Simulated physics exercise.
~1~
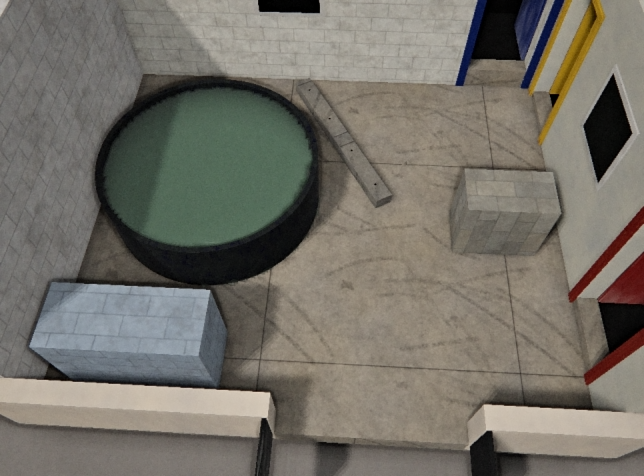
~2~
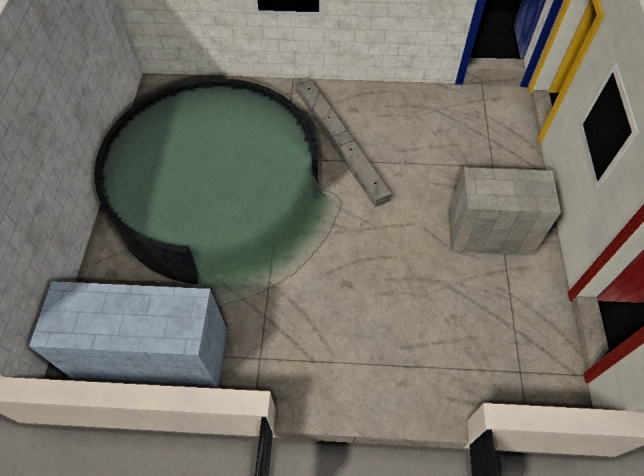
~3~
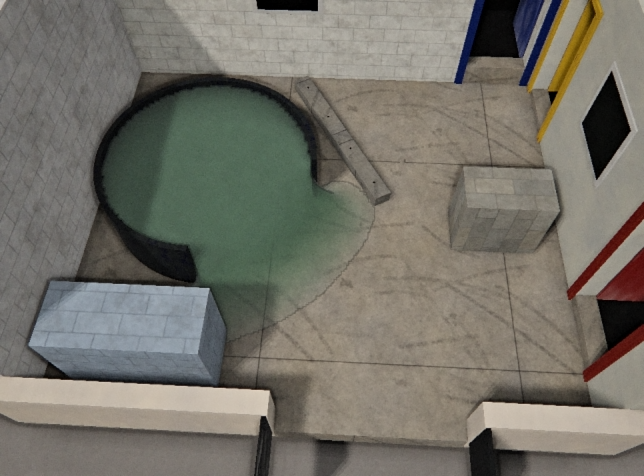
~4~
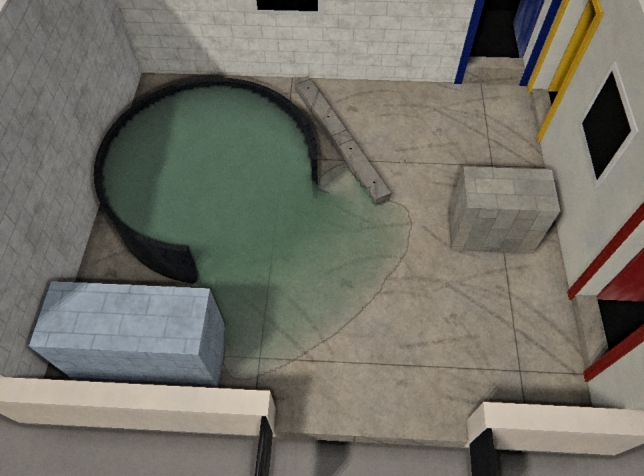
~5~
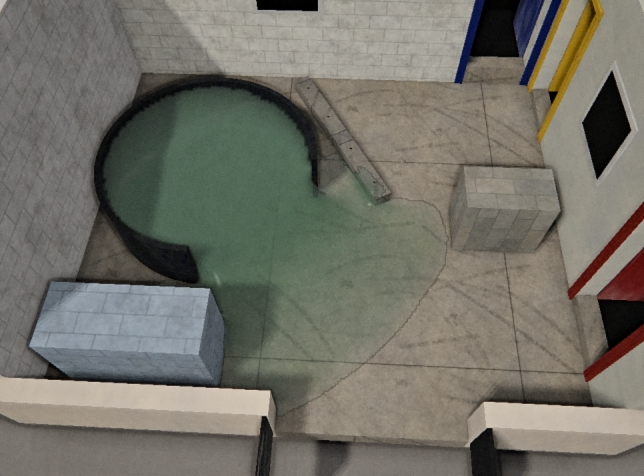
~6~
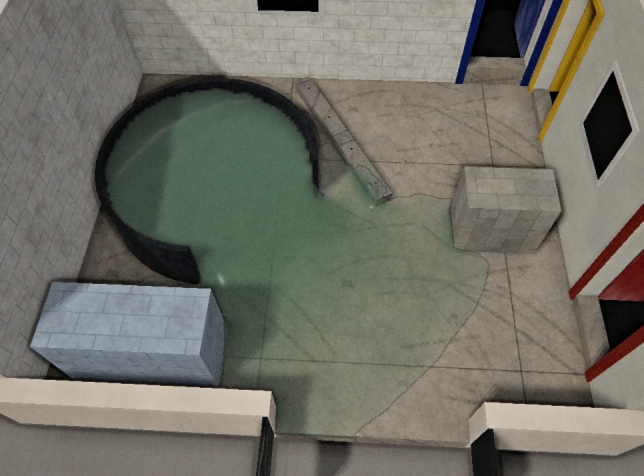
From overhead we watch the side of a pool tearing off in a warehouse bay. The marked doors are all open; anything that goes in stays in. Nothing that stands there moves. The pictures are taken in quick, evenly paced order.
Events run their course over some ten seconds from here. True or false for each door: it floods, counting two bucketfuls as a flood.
Red door - true; blue door - false; yellow door - false.
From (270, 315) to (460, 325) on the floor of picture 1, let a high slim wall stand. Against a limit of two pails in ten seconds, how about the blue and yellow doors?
The blue one falls short; the yellow one exceeds it.
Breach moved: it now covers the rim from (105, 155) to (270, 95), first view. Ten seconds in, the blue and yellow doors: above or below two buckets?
Door check - blue door does not exceed it, yellow door exceeds it.
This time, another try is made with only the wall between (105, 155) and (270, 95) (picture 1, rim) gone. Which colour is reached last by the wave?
It would be the door marked red.
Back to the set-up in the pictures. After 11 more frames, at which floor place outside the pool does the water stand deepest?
My best guess is roughly (542, 423).
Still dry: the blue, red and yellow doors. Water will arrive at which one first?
First comes the red door.
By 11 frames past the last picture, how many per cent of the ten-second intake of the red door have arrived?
Around 15 percent.
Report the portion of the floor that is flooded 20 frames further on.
It comes out near 75 percent.
A moment on, water covers 55 % of the floor; the red door wet at the sill, nothing in, the blue door not reached, the yellow door not reached.
Next, water covers 65 % of the floor; the red door over two buckets in, the blue door not reached, the yellow door not reached.
Then, water covers 75 % of the floor; the red door far over two buckets in, the blue door wet at the sill, nothing in, the yellow door wet at the sill, nothing in.
Later, water covers 90 % of the floor; the red door far over two buckets in, the blue door wet at the sill, nothing in, the yellow door under two buckets in.
In the end, water covers 95 % of the floor; the red door far over two buckets in, the blue door wet at the sill, nothing in, the yellow door under two buckets in.
